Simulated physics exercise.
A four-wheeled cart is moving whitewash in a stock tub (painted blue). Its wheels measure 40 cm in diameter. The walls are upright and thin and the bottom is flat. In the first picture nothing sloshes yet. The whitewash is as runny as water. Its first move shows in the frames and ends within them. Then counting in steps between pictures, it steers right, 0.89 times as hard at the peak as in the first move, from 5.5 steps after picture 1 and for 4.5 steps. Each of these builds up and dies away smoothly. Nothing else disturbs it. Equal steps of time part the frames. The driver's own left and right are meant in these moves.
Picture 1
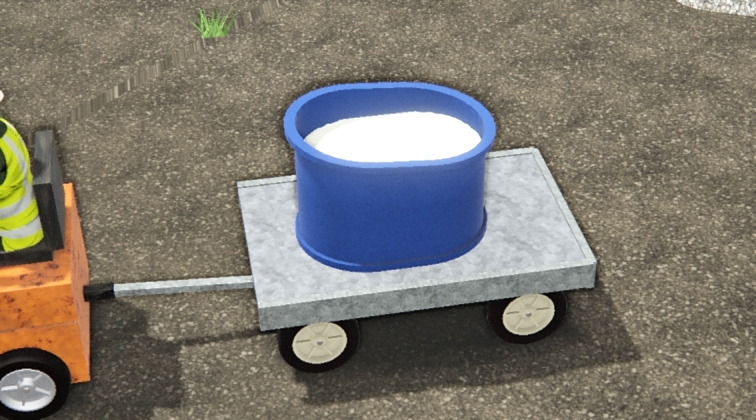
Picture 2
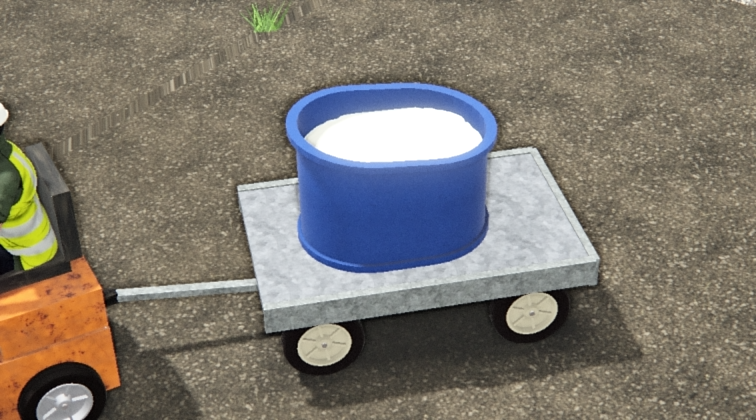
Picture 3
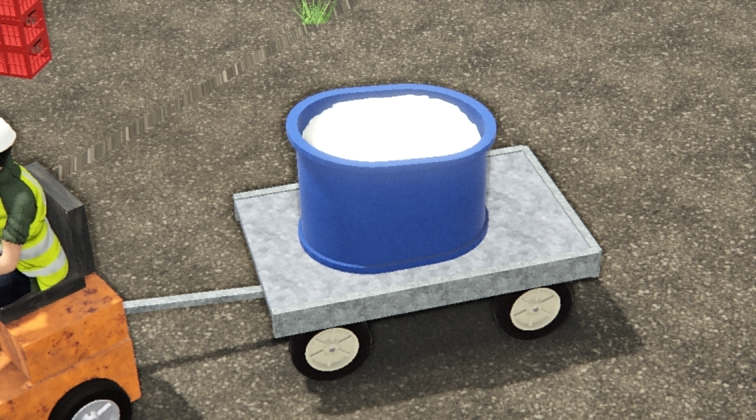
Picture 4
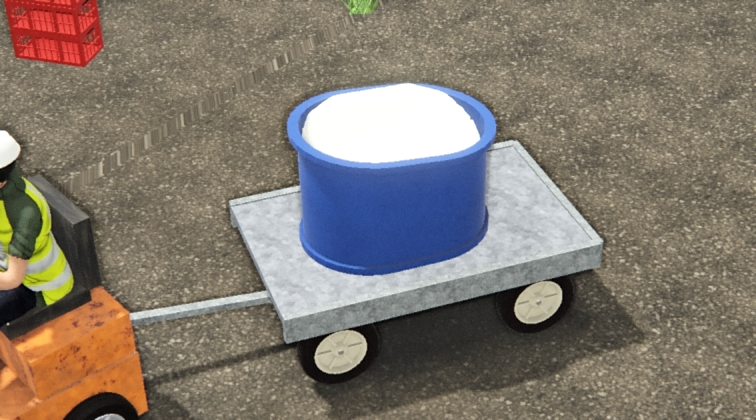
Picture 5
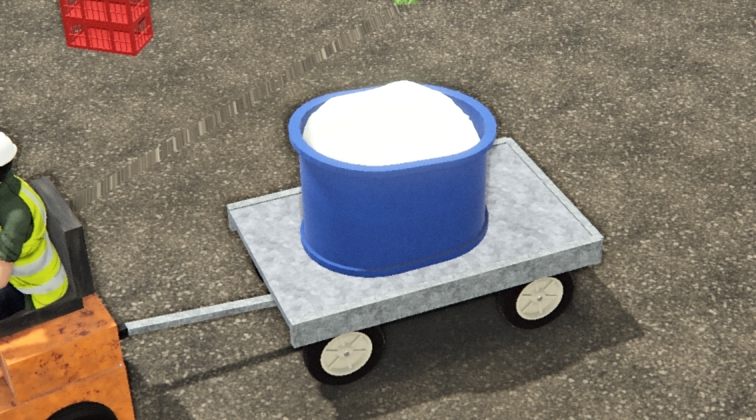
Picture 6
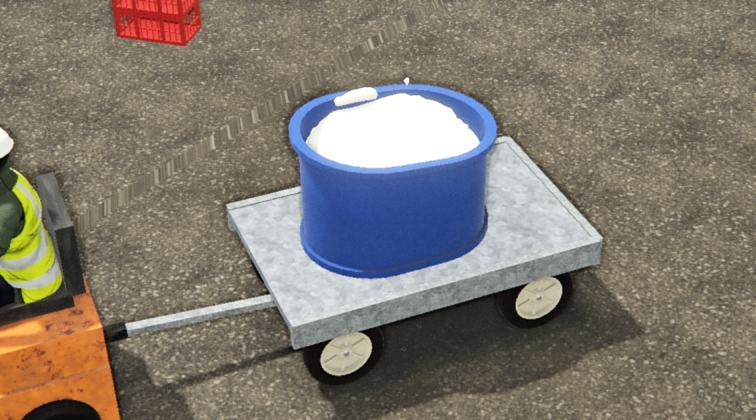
On rough tarmac, an orange tug towing a blue tub on a grey cart, turning as the white liquid heaps up, then sinks.
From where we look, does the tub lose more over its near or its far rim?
The near side lets out more.
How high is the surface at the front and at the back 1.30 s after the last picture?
About 38 cm in front and 40 cm behind.
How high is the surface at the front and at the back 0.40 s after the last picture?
Front 40 cm, back 42 cm.
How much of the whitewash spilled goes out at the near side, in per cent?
About 70 per cent.
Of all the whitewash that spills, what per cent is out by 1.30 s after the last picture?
About 80 per cent.
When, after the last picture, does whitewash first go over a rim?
Near 0.6 s.
Then, 0.40 s later than the final frame, the surface is 40 cm up at the front and 42 cm at the back; nothing has left.
Then, 0.80 s later than the final frame, the surface is 40 cm up at the front and 38 cm at the back; 3 per cent is out, over the near side.
Then, 1.30 s later than the final frame, the surface is 38 cm up at the front and 40 cm at the back; 4 per cent is out, over the near side, a little elsewhere.
Then, 3.48 s later than the final frame, 5 per cent is out, over the near side, a little elsewhere; the near side has passed 4 per cent and the far side 1.
